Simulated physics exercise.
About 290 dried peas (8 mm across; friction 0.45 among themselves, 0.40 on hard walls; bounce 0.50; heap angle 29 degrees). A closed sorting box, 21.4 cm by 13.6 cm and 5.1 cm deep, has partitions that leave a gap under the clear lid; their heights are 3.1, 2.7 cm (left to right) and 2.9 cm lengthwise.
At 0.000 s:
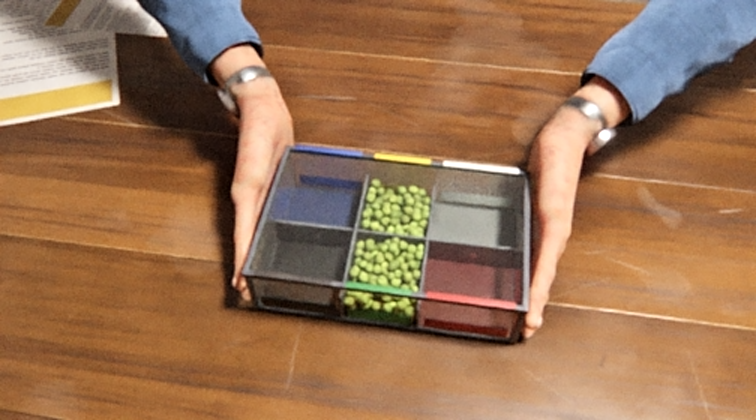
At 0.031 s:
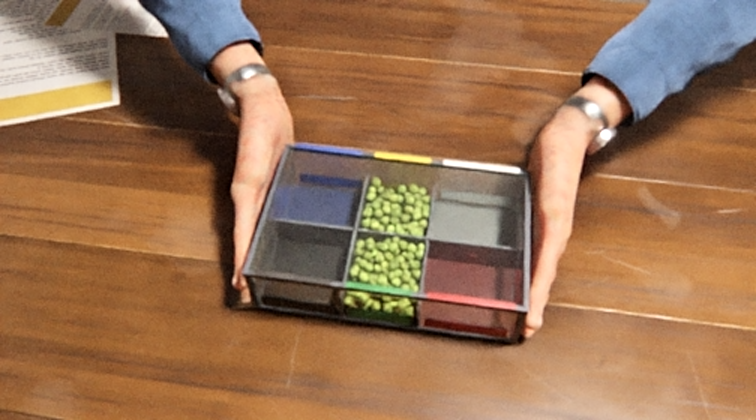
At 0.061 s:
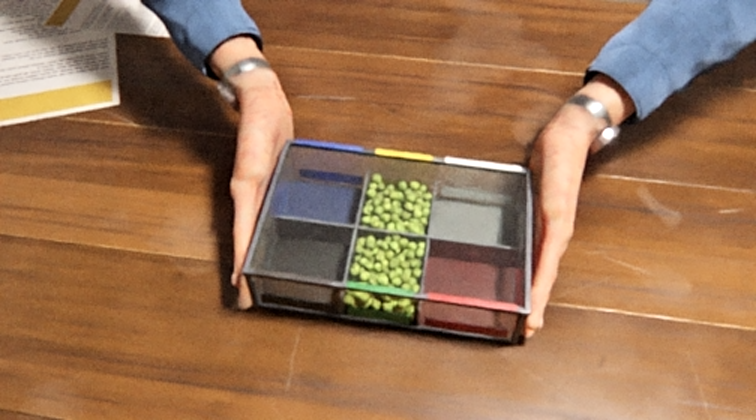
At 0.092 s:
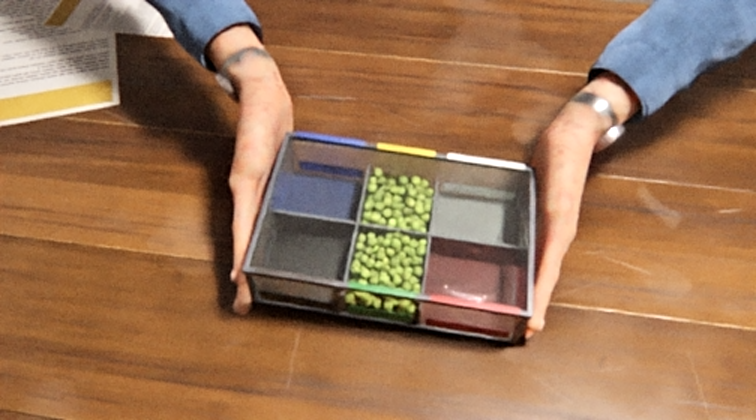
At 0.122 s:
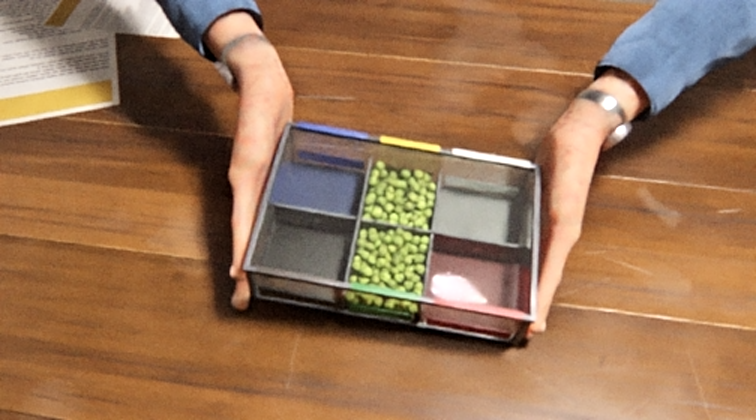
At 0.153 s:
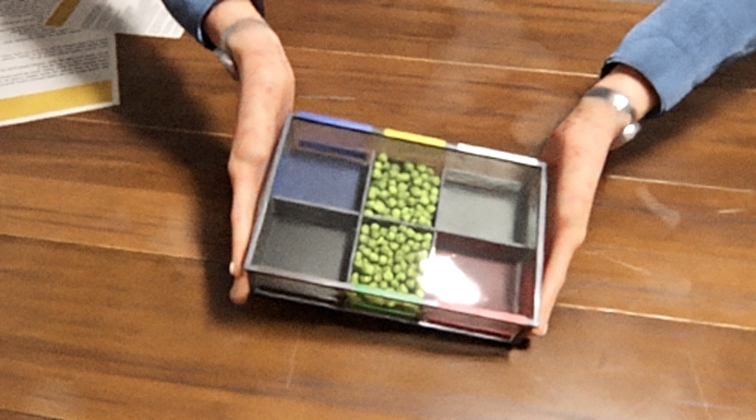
Two hands with blue sleeves and silvery bands at the wrists hold a clear-lidded box above a brown wooden table, seen from above at an angle, with printed papers at upper left. Green peas fill the middle two of its six compartments, between blue and black at left and white and red at right. The hands tilt the box slightly, a bright glare growing over the red section, while the peas barely shift and the camera stays still.
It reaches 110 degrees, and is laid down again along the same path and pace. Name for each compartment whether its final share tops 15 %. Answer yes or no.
Red: Yes, blue: No, green: Yes, yellow: No, white: No, black: No.
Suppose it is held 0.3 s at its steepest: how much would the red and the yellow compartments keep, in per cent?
Then: Red 70; yellow 0.
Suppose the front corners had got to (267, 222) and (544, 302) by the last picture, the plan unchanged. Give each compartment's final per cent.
Red 35; blue 0; green 0; yellow 0; white 65; black 0.
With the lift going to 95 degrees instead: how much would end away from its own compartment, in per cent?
Some 65 per cent.
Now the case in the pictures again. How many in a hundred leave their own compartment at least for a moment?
About 70 per cent.
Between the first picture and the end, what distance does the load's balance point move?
Some 6.5 cm.
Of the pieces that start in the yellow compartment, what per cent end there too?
Roughly 0 per cent.
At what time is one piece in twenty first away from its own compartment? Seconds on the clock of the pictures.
Near 0.65 s.
Then, at 0.84 s, tilt 110 degrees; red 35 %, green 40 %, yellow 20 %.
Then, at 1.30 s, tilt 49 degrees; red 70 %, green 30 %.
Then, at 1.83 s, tilt 0 degrees; red 70 %, green 30 %.
By 2.4 s all is still; red 70 %, blue 0 %, green 30 %, yellow 0 %, white 0 %, black 0 %.
